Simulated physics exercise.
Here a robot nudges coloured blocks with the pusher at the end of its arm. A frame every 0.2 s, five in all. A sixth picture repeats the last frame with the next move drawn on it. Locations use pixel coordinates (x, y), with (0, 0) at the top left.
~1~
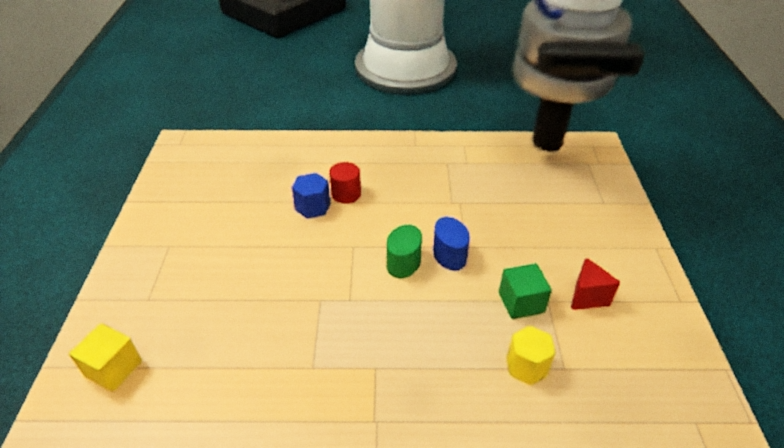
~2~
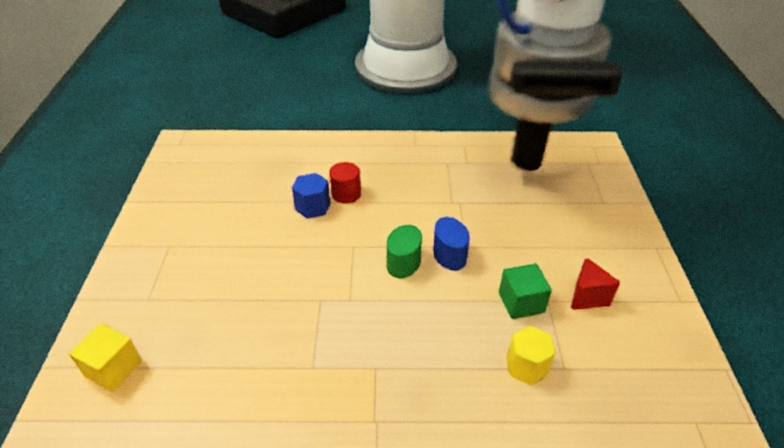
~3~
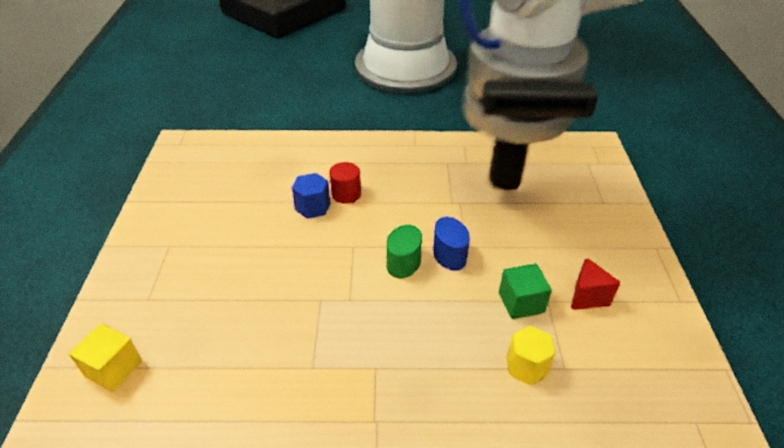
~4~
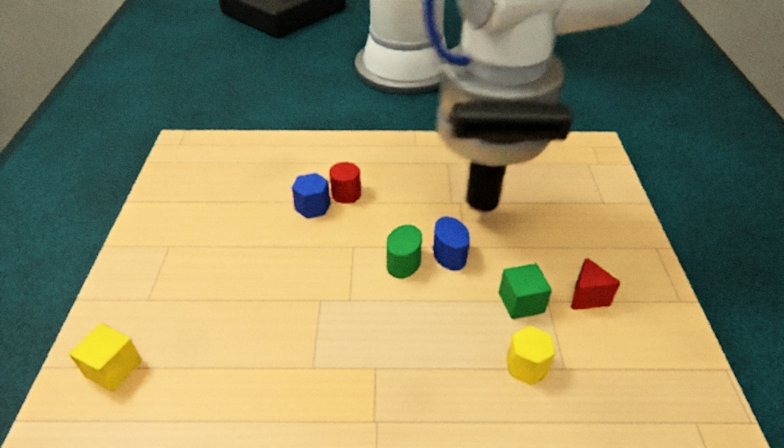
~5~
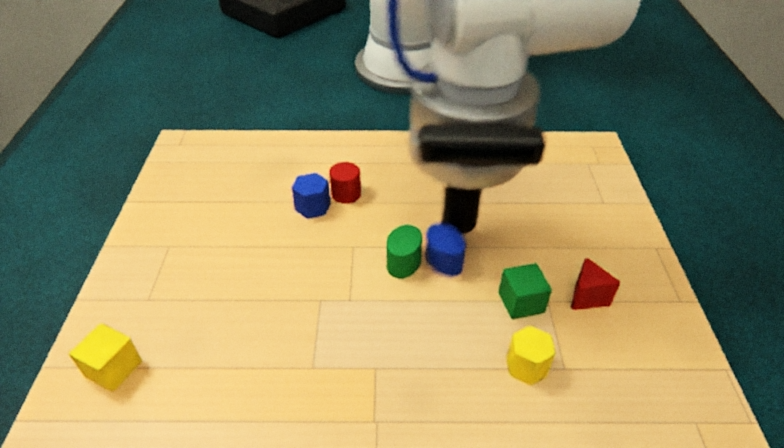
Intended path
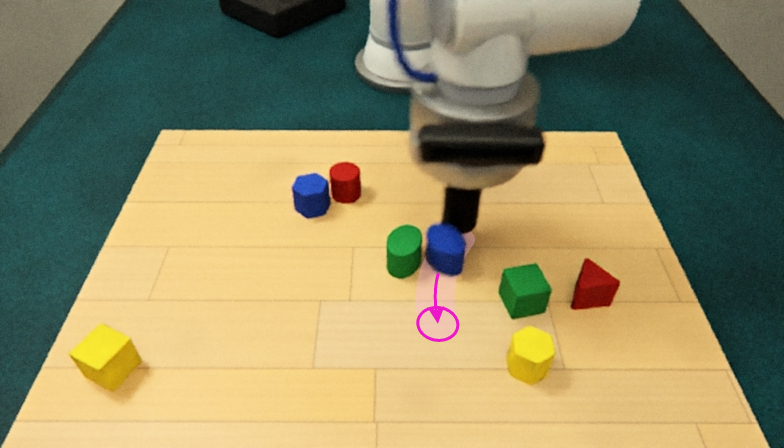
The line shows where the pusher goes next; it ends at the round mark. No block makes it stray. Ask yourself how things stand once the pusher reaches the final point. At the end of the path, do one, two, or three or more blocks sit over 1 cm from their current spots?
One block, no more.
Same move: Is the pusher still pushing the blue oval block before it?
Going by the path, yes.
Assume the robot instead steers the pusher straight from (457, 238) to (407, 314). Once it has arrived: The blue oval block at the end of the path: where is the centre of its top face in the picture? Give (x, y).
I'd guess (412, 322).
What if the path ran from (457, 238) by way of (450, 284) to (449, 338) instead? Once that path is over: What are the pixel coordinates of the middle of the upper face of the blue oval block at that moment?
I expect it at (411, 303).
The line goes from (457, 238) through (442, 262) and (435, 291) to (438, 324).
On the path given first. One third of the way, pusher (443, 247); green oval block (399, 242), turned 15° clockwise; blue oval block (432, 266), turned 15° anticlockwise.
Two thirds of the way, pusher (437, 276); green oval block (399, 242), turned 15° clockwise; blue oval block (424, 297).
At the end, pusher (439, 307); green oval block (399, 242), turned 15° clockwise; blue oval block (418, 329); green square block unmoved.
